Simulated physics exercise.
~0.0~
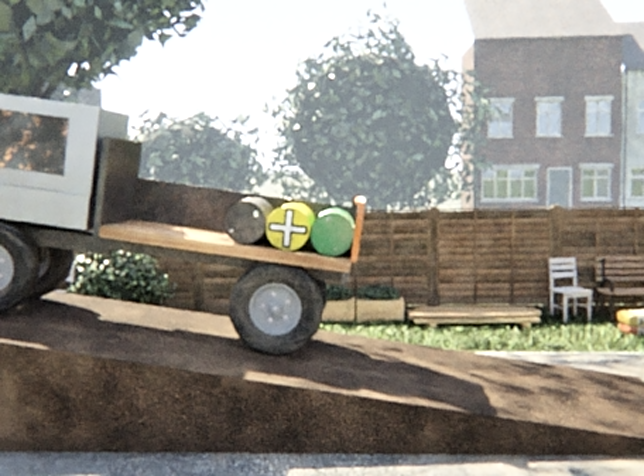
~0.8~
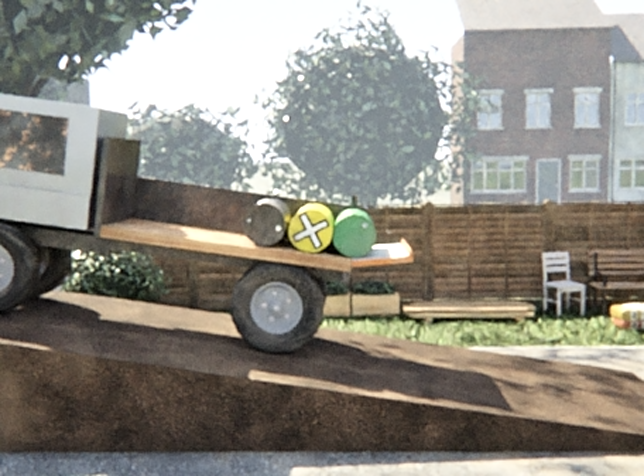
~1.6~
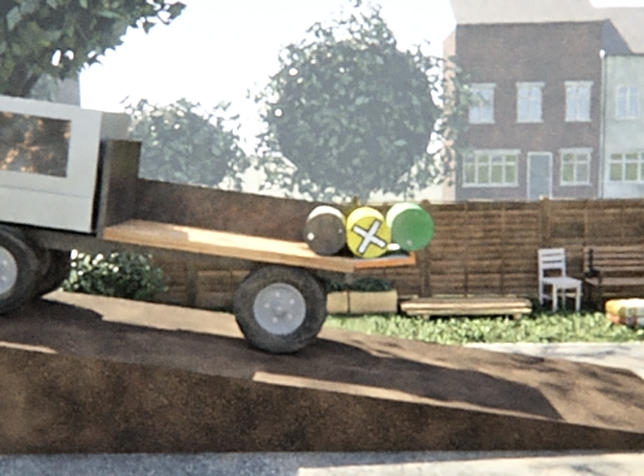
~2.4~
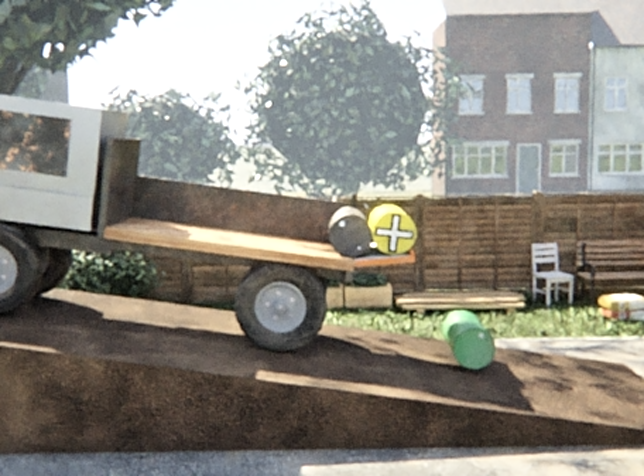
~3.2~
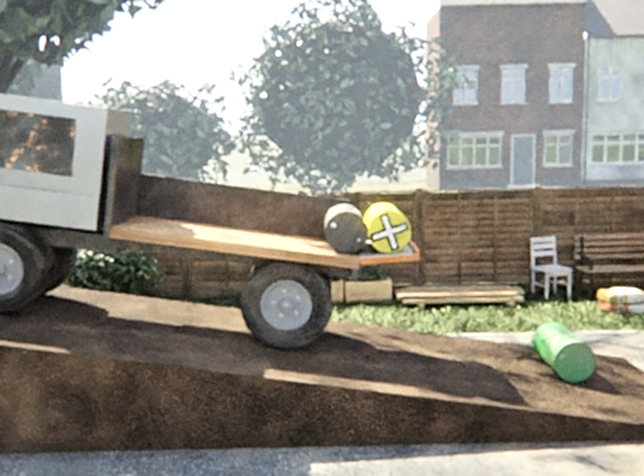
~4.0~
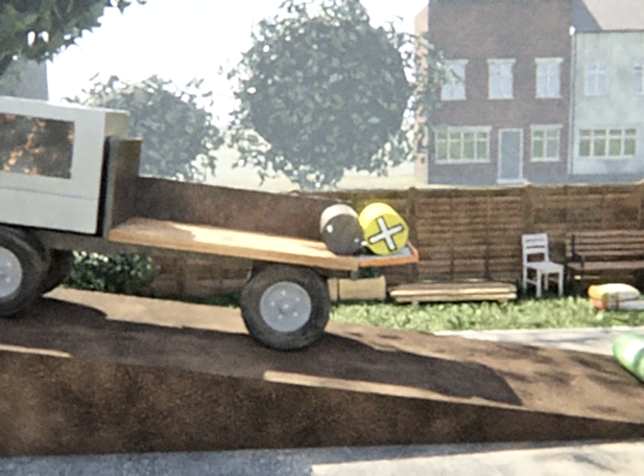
A parked pick-up's tailgate drops, and the green drum rolls off while two stay aboard.
